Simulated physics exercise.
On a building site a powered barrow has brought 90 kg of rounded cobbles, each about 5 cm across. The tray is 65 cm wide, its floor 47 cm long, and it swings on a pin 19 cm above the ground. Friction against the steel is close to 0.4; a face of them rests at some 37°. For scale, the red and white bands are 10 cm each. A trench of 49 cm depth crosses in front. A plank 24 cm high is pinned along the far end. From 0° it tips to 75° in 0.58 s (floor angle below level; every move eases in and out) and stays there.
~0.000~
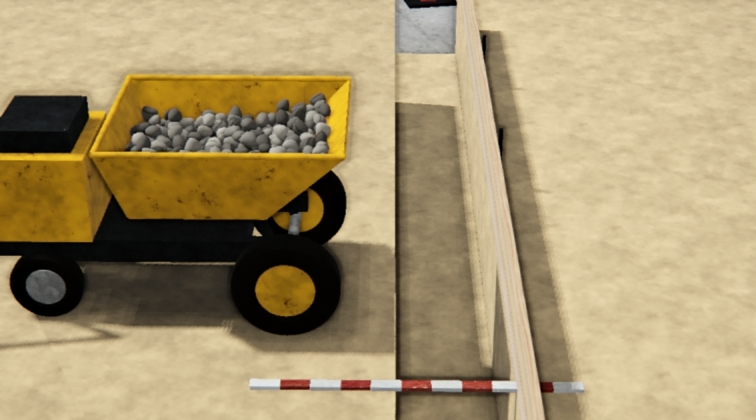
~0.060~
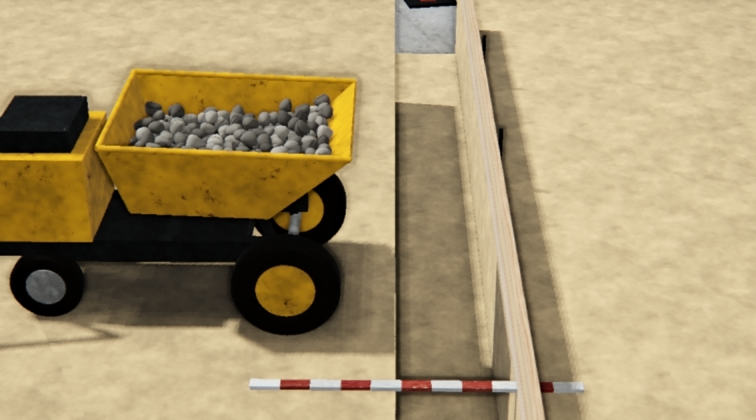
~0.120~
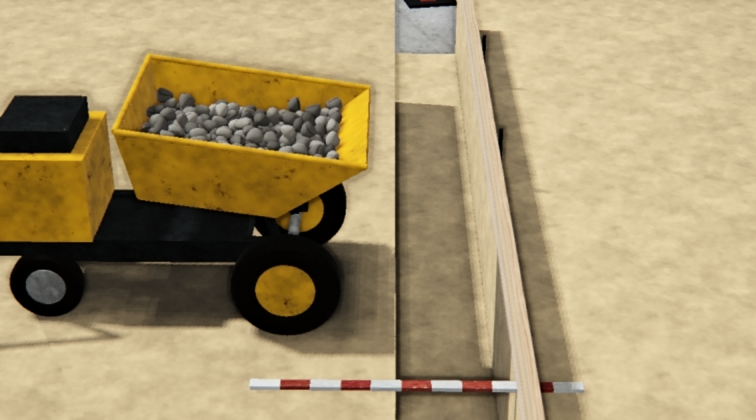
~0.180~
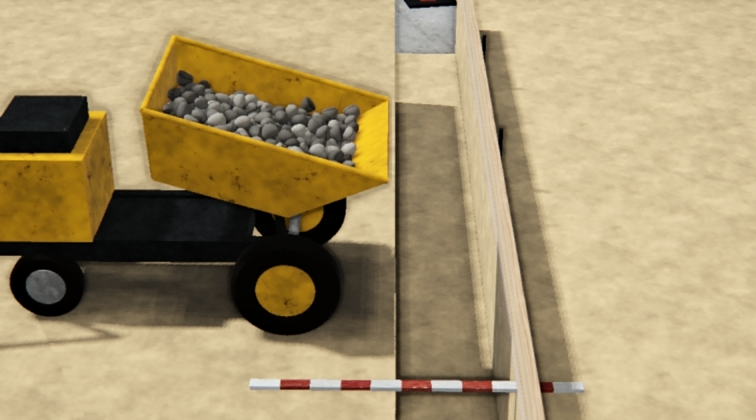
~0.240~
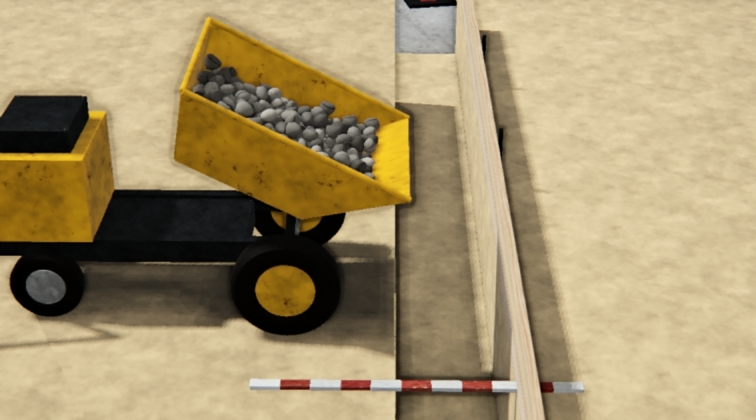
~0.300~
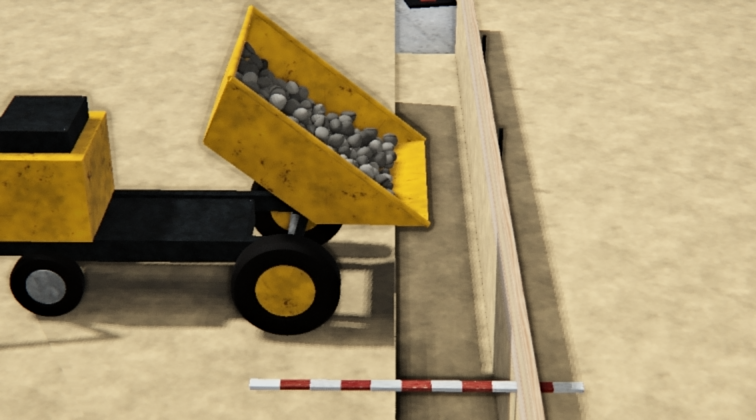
The clip opens on a yellow powered barrow with its level tray full of grey cobbles, standing left of a trench and an upright plank. The tray tilts, slowly at first, its left end rising and its lip dipping out over the trench, until it slopes steeply down to the right with the cobbles still inside.
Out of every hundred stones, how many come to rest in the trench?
Some 97 per cent of it.
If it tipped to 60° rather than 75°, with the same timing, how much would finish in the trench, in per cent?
In that case some 90 per cent.
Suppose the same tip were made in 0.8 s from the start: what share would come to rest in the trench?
It would be near 100 per cent.
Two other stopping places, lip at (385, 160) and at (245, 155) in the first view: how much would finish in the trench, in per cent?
First some 15, then 85 per cent.
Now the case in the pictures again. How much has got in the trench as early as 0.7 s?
Some 35 per cent.
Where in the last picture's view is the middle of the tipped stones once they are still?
Their middle is at about (455, 380).
After 0.4 s the floor is at 63°; 100 % in the tray; the foremost stones are at (426, 219).
After 0.7 s the floor is at 75°; 63 % in the tray, 37 % in the trench; the foremost stones are at (500, 263).
After 1.0 s the floor is at 75°; 2 % in the tray, 95 % in the trench, 3 % past the trench; the foremost stones are at (633, 303).
After 3.0 s the floor is at 75°; 0 % in the tray, 97 % in the trench, 3 % past the trench; the foremost stones are at (744, 318).
